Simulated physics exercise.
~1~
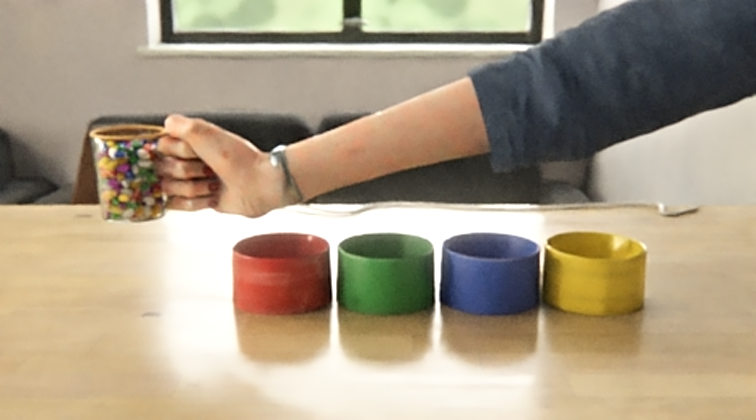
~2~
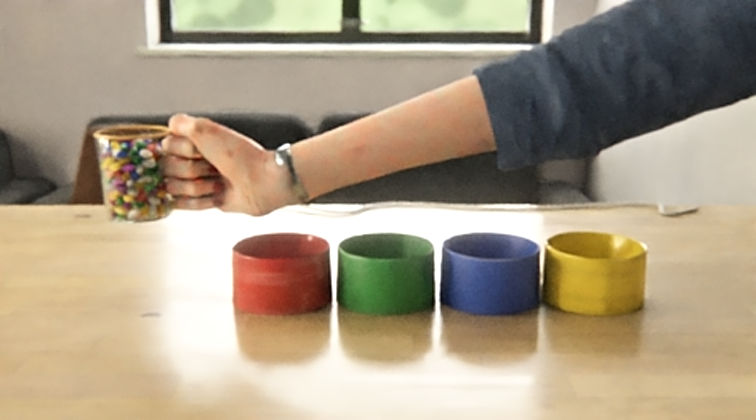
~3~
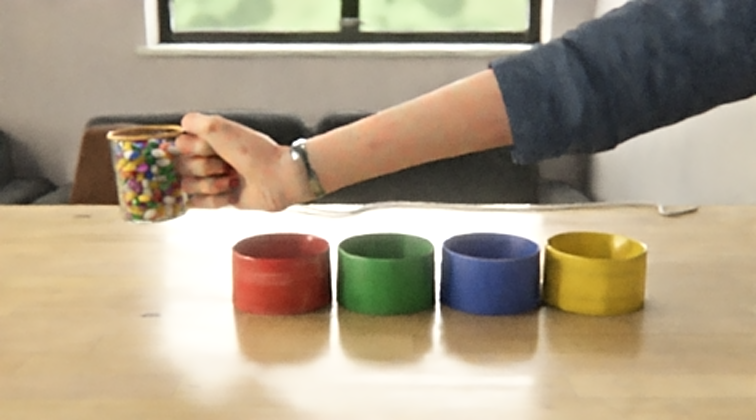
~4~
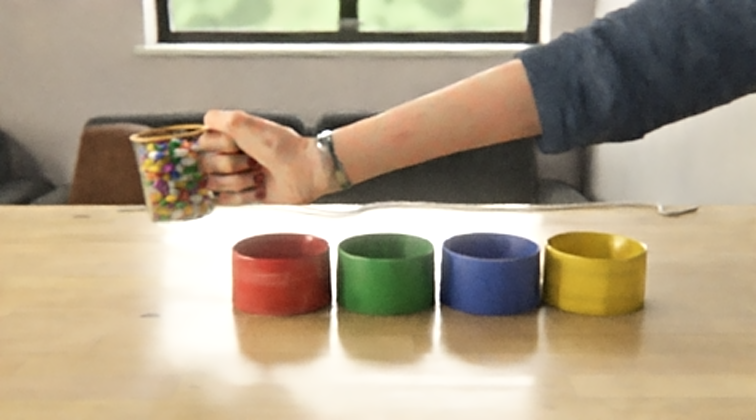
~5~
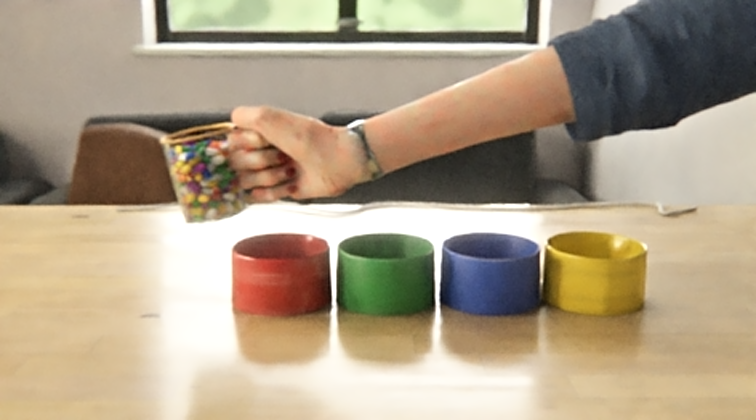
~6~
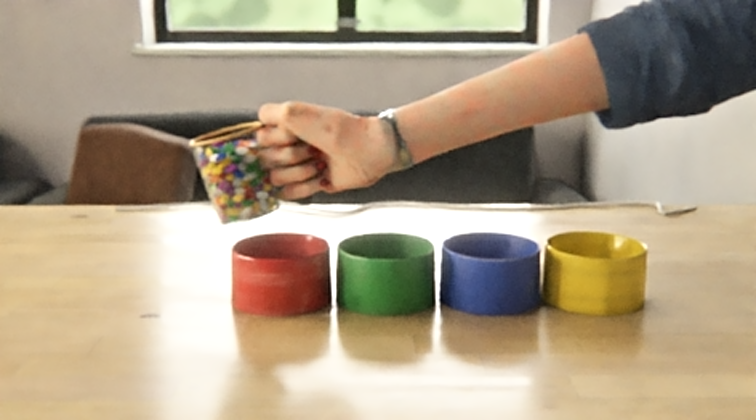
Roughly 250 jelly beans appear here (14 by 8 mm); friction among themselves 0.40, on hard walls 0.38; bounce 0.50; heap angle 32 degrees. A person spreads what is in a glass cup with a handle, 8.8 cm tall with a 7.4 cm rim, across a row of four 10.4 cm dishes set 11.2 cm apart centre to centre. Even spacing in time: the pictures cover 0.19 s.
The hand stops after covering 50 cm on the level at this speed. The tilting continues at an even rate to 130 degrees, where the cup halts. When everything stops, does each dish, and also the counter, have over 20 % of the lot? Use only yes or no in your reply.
Red dish: No; blue dish: No; green dish: No; yellow dish: Yes; counter: No.
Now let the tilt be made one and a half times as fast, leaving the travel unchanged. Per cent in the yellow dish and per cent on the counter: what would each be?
Then yellow ends at 90 and the counter at 0.
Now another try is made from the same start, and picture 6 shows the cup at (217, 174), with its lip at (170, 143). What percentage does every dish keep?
Red 0, blue 0, green 0, yellow 90.
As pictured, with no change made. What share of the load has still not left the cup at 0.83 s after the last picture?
Load share: Near 85 percent.
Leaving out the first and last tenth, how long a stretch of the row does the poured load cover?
Close to 7 centimetres along the dishes.
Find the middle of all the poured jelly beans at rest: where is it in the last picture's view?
In the last view, approximately (580, 279).
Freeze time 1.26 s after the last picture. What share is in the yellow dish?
90 %.
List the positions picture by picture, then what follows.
The first frame shows cup at (132, 174), tilt 0 degrees, lip at (93, 133), moved 0.0 cm; middle of the pieces at (134, 179); red dish at (282, 245); green dish at (386, 245); blue dish at (490, 245); yellow dish at (595, 245).
The second frame shows cup at (137, 174), tilt 1 degrees, lip at (98, 133), moved 0.5 cm; middle of the pieces at (139, 179).
The third frame shows cup at (151, 174), tilt 3 degrees, lip at (111, 134), moved 2.1 cm; middle of the pieces at (153, 179).
The fourth frame shows cup at (176, 174), tilt 6 degrees, lip at (134, 137), moved 4.7 cm; middle of the pieces at (179, 179).
The fifth frame shows cup at (207, 174), tilt 10 degrees, lip at (163, 140), moved 8.0 cm; middle of the pieces at (210, 179).
The sixth frame shows cup at (238, 174), tilt 14 degrees, lip at (192, 143), moved 11.3 cm; middle of the pieces at (241, 178); red dish at (281, 246); green dish at (386, 246); blue dish at (491, 245); yellow dish at (595, 245).
Then, 0.50 s after the last picture, tilt 70 degrees; cup holds 100 %.
Then, 0.83 s after the last picture, tilt 106 degrees; cup holds 85 %, blue 5 %, yellow 10 %.
Then, 1.26 s after the last picture, tilt 130 degrees; cup holds 0 %, blue 5 %, yellow 90 %.
In the end, red 0 %, blue 5 %, green 0 %, yellow 90 %, counter 5 %.
